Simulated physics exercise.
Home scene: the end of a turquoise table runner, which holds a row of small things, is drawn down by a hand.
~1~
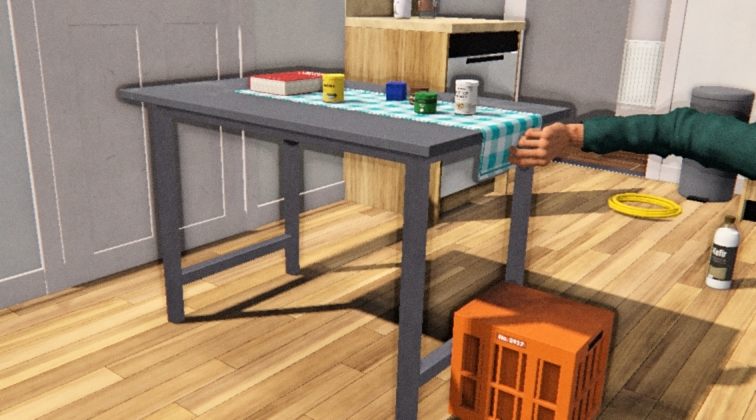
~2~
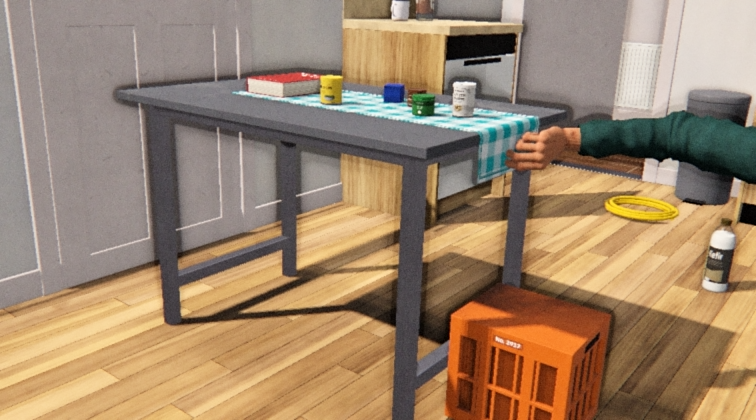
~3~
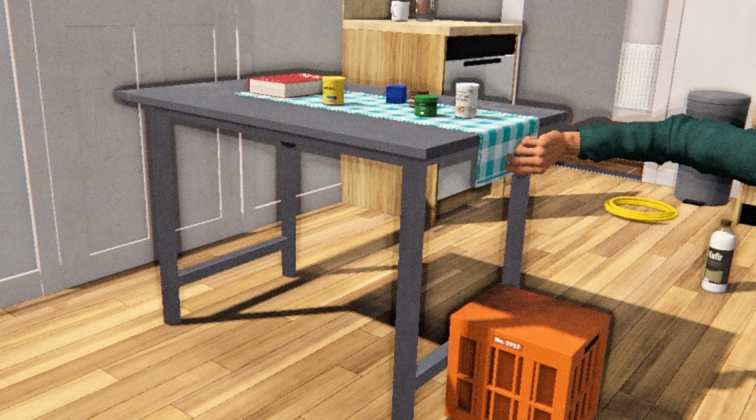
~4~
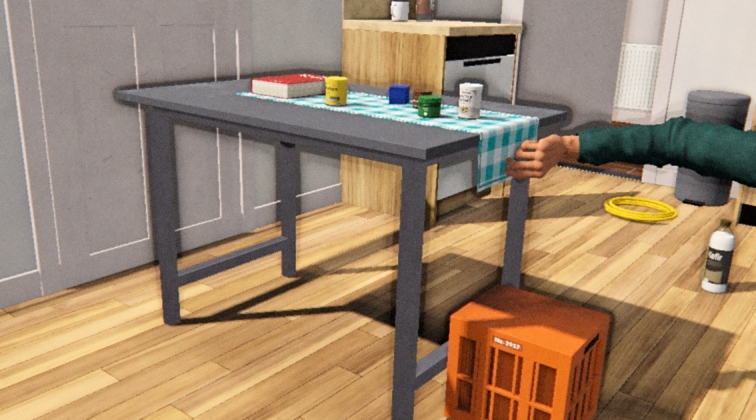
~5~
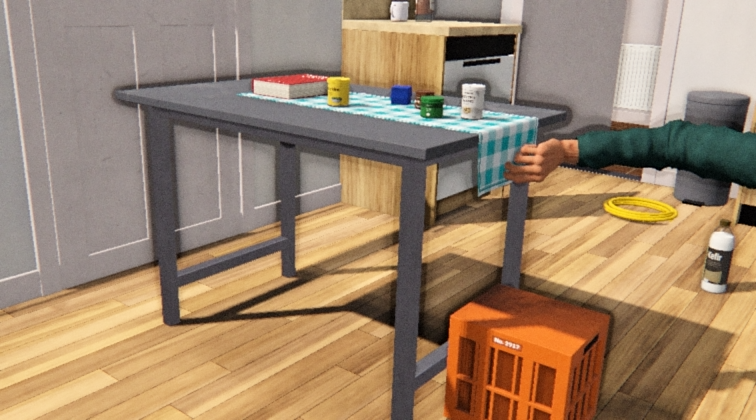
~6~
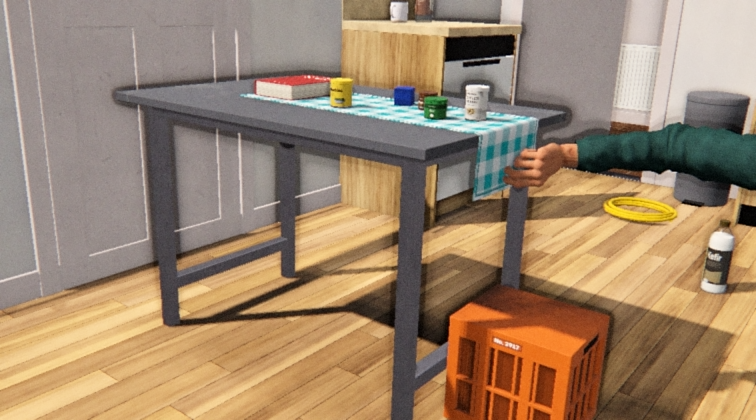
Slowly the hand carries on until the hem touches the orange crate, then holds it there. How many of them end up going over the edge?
Three.
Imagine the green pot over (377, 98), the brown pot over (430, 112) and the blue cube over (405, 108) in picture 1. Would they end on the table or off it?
As for the green pot, it stays where it is; the brown pot tips off; the blue cube tips off.
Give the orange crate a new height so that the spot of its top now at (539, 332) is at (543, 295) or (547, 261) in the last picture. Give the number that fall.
First case 2, second 1.
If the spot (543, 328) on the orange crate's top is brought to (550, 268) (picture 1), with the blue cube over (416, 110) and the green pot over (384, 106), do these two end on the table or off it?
The blue cube ends up still on top and the green pot ends up still on top.
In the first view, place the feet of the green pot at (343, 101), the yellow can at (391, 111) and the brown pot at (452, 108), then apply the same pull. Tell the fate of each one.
The green pot stays put, the yellow can ends up off, the brown pot ends up off.
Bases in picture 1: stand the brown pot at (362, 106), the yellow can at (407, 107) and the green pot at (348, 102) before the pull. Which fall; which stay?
As for the brown pot, it stays aboard; the yellow can goes off; the green pot stays aboard.
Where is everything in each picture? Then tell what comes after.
The first frame shows hem (479, 180); white can (467, 81); green pot (426, 93); brown pot (420, 87); blue cube (397, 83); yellow can (334, 75); top of the crate (543, 328).
The second frame shows hem (477, 183); white can (465, 83).
The third frame shows hem (475, 187); green pot (427, 96).
The fourth frame shows hem (477, 192); brown pot (423, 91); top of the crate (539, 331).
The fifth frame shows hem (478, 196); blue cube (402, 87).
The sixth frame shows hem (473, 201); white can (478, 86); green pot (436, 98); brown pot (428, 92); blue cube (405, 88); yellow can (342, 80).
A little later, hem near (502, 251); white can gone.
Next, hem on the crate; white can, green pot and brown pot gone.
When it is over, hem on the crate; white can, green pot and brown pot gone. It carries off three.
